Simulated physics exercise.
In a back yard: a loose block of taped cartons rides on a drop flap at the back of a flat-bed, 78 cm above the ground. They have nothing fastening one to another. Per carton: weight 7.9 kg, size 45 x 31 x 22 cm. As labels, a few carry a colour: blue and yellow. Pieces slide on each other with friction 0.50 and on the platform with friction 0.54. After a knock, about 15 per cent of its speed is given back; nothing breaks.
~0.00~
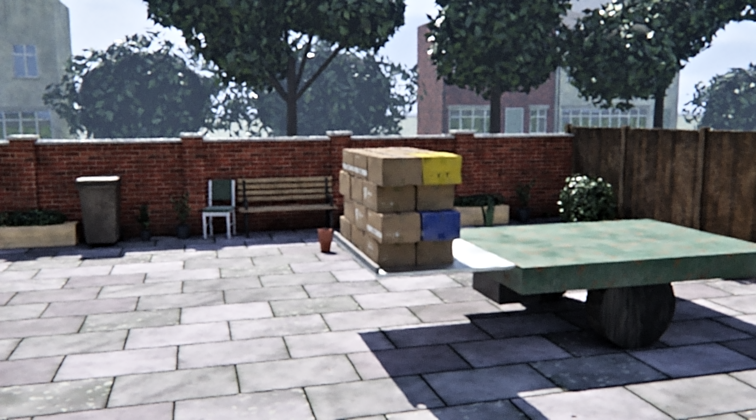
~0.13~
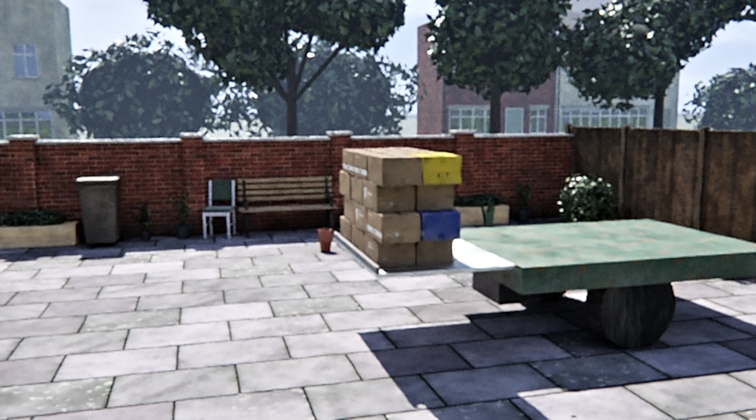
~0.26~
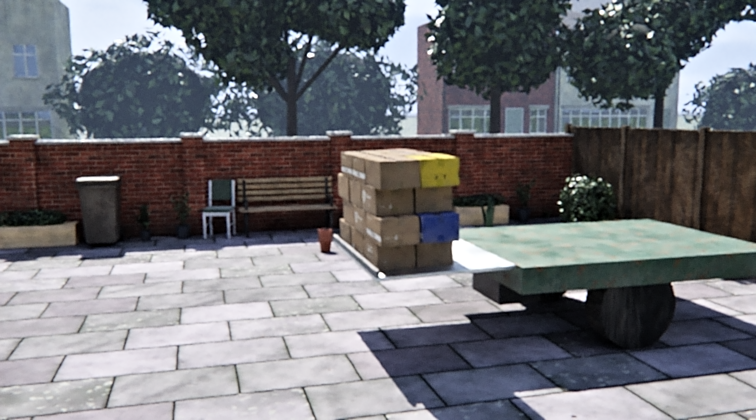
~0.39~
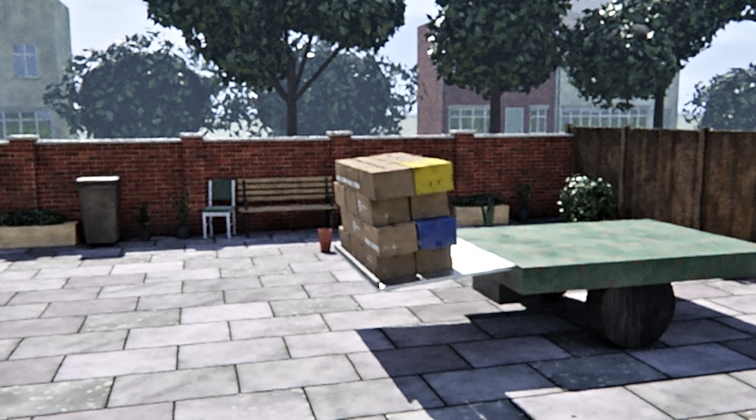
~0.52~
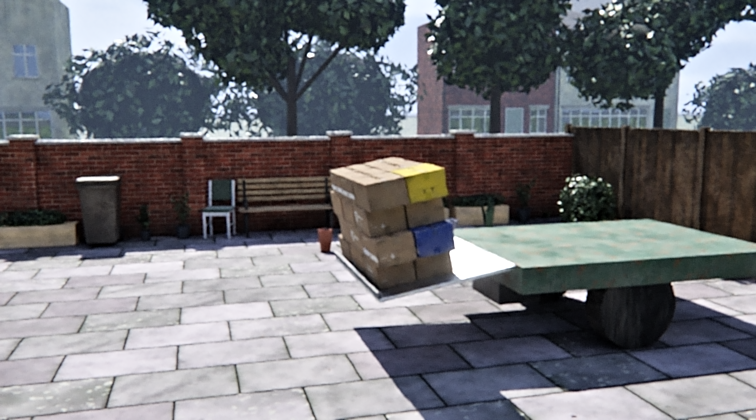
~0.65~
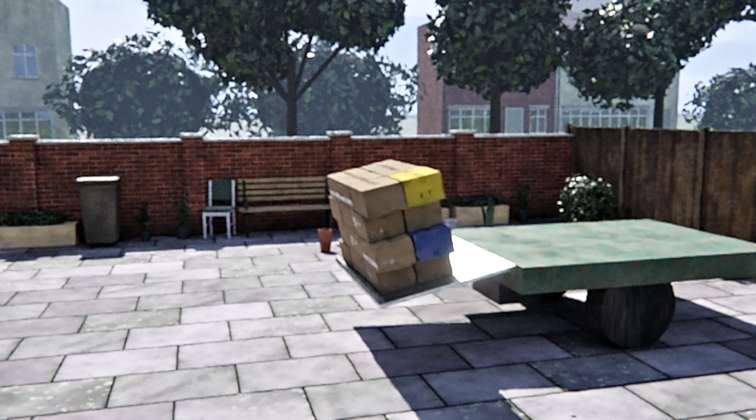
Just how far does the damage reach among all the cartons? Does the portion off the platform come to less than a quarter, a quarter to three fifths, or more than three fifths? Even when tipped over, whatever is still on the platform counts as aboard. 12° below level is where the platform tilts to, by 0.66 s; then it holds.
It comes to less than a quarter.
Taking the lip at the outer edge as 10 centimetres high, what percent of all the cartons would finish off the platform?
0 %.
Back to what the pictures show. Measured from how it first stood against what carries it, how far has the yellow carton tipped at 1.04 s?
Close to 0° of tilt compared with the start.
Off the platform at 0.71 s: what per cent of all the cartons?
By that time it is 0 percent.
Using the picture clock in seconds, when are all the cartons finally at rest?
Around 1.0 s.
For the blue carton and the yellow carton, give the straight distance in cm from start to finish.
Blue 10, yellow 20.
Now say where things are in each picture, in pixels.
In the first frame (places mark the middle of the side facing us; leans and shifts are taken against what carries them), platform's outer corner (378, 276) slope 0°; yellow carton (443, 170); blue carton (442, 227); nothing disturbed.
In the second frame, platform's outer corner (378, 276) slope 0°; yellow carton (443, 170).
In the third frame, platform's outer corner (378, 280) slope 1°; yellow carton (441, 173).
In the fourth frame, platform's outer corner (379, 290) slope 5°; yellow carton (434, 179).
In the fifth frame, platform's outer corner (380, 301) slope 10°; yellow carton (428, 186).
In the sixth frame, platform's outer corner (382, 306) slope 12°; yellow carton (425, 190); blue carton (435, 245); nothing disturbed.
After 0.71 s, slope 12°; none of the 24 cartons off the platform.
At rest (1.4 s), slope 12°; none of the 24 cartons off the platform; yellow carton unmoved; blue carton unmoved. That is 0 per cent. As the last picture would show them, middles, yellow carton near (415, 187), blue carton near (425, 239).
